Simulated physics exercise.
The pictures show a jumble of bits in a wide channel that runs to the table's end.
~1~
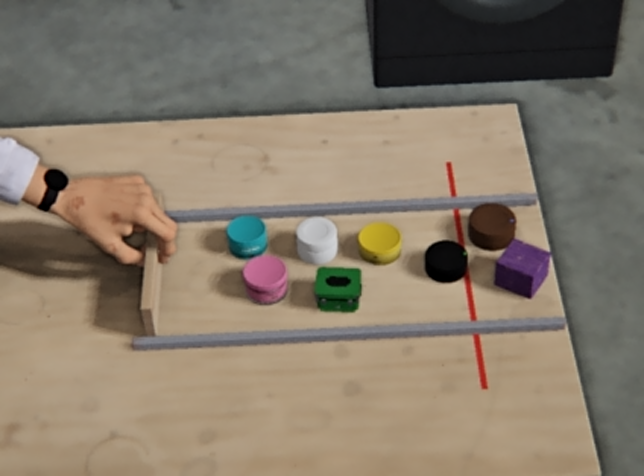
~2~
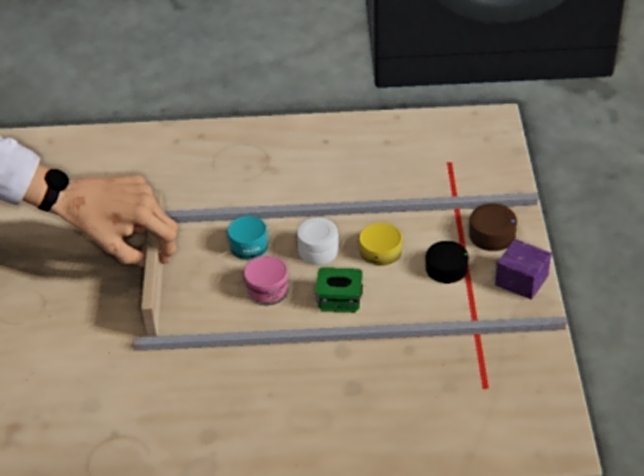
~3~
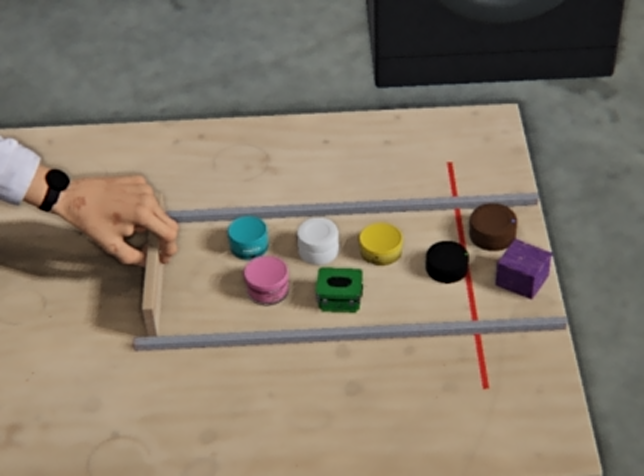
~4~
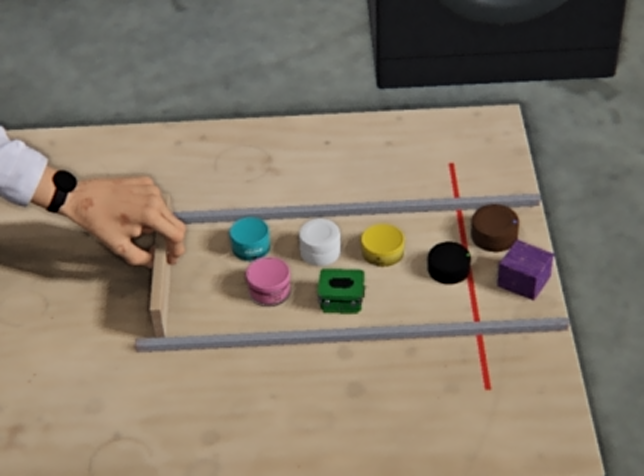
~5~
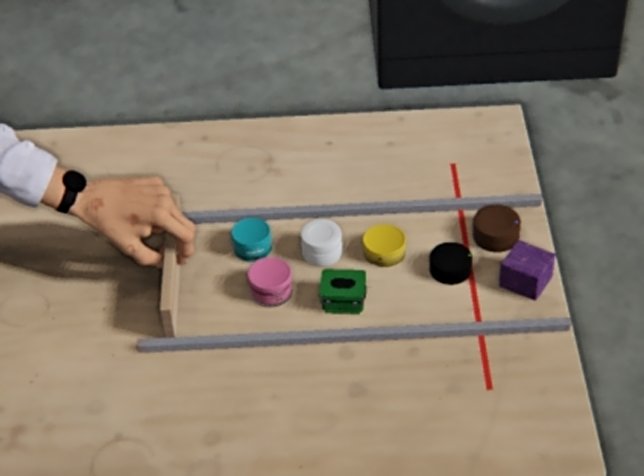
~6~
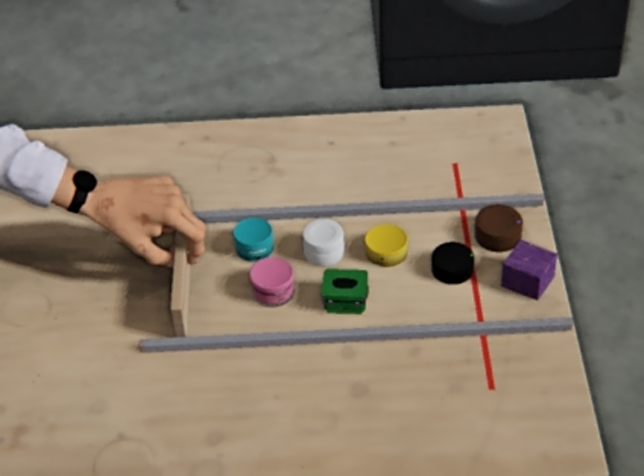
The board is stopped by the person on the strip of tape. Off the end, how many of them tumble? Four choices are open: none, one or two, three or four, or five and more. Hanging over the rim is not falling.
Once the board stops, one or two are missing from the table.
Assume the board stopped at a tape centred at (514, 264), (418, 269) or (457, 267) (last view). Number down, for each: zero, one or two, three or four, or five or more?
In order, the falls would come to three or four; none; no fall at all.
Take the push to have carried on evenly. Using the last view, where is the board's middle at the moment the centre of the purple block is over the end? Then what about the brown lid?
Near (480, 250) in the first case, near (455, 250) in the other.
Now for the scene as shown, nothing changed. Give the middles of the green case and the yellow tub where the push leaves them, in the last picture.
Looks like one lands around (497, 302), and the other around (522, 226).
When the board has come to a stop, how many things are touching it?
Well, it touches 4.
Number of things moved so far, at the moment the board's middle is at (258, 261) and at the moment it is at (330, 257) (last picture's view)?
Tally: 2; 6.
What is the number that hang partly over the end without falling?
1 of them.
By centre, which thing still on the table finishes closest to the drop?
The one is the purple block.
Soon after, none off yet; purple block at rest near (529, 270); brown lid at rest near (499, 228); black lid at rest near (453, 263).
After that, none off yet; purple block at rest near (529, 270); brown lid at rest near (499, 228); black lid displaced a little near (474, 268).
And then, none off yet; purple block moving near (537, 271); brown lid displaced about its own width near (530, 218); black lid displaced about its own width near (495, 266).
In the end, the number that fall off is one or two; gone, brown lid.
